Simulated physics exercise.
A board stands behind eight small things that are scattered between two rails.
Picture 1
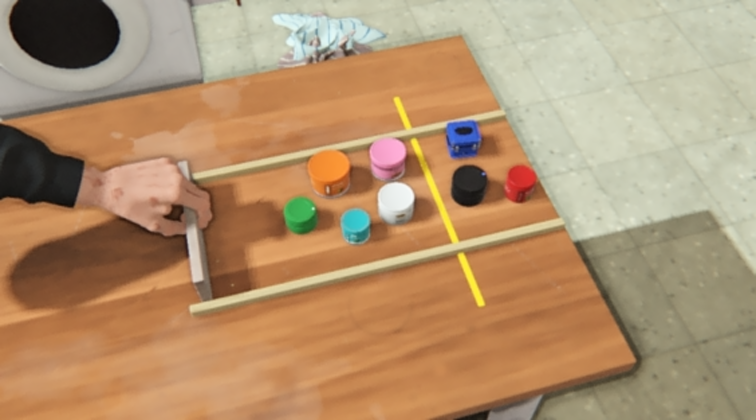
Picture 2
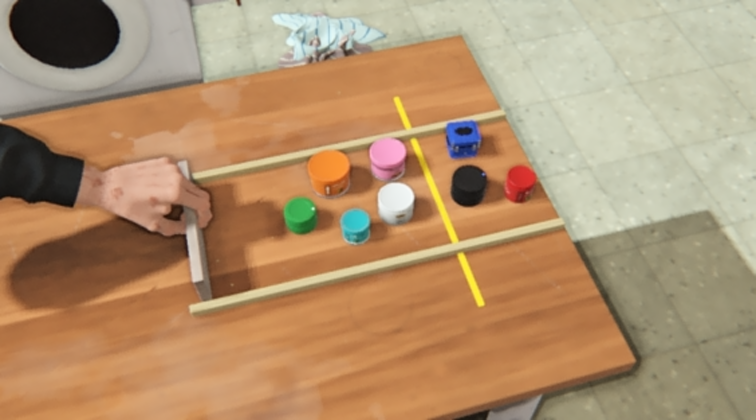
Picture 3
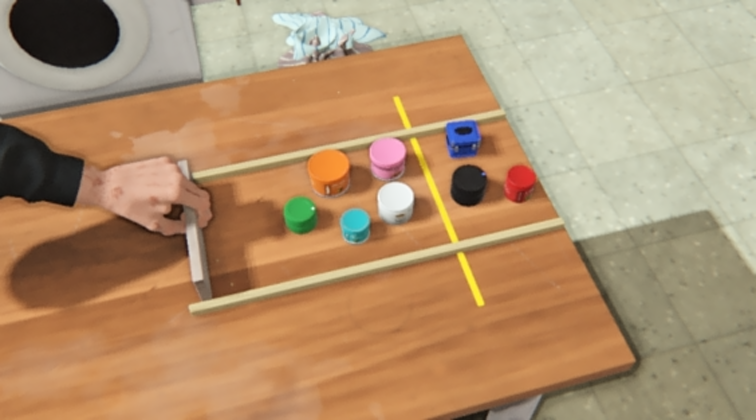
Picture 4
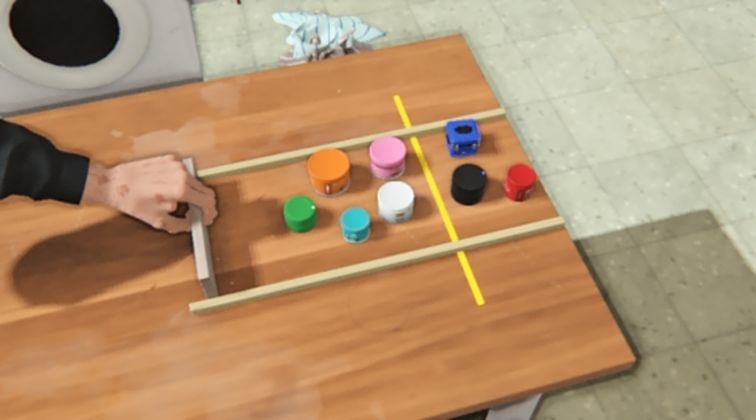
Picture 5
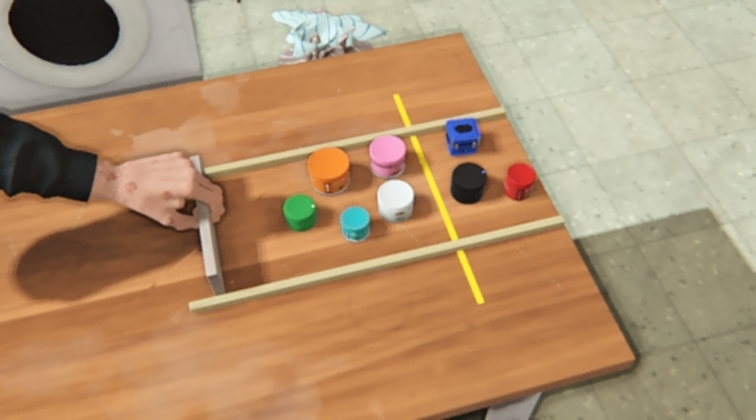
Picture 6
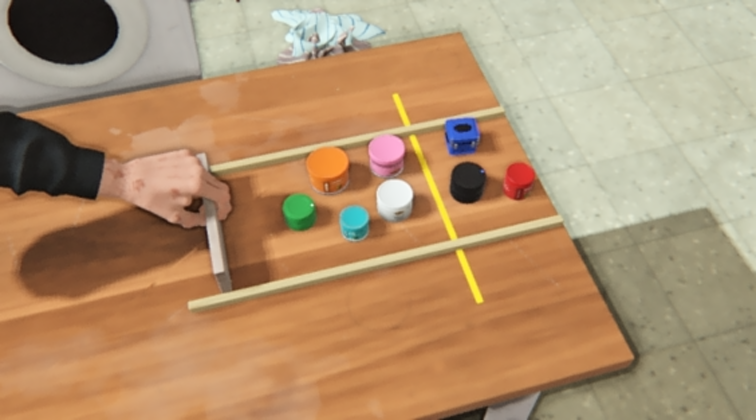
To begin with, a hand holds a board upright at the left end of two rails on a wooden table, behind eight small colourful things scattered near a yellow line. The hand then slides the board slightly to the right, while the things stay where they are, untouched.
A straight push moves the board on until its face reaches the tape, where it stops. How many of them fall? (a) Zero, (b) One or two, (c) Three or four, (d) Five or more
Zero.
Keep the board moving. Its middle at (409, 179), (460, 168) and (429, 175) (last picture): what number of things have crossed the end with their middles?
Past-the-end tally - position 1: 0, position 2: 1, position 3: 0.
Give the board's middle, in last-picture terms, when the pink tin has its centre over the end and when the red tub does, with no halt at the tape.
The middle is at (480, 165) when it's the pink tin, and at (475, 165) when it's the red tub.
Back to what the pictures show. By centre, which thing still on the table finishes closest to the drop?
Result - foremost is the blue case.
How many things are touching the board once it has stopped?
The number is 3.
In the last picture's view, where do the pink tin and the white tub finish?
Listed in order, first is (474, 137) and the other is (477, 188).
Soon after, none off yet; red tub at rest near (519, 182); blue case at rest near (461, 137); black lid at rest near (468, 183).
At rest, the number that fall off is zero.
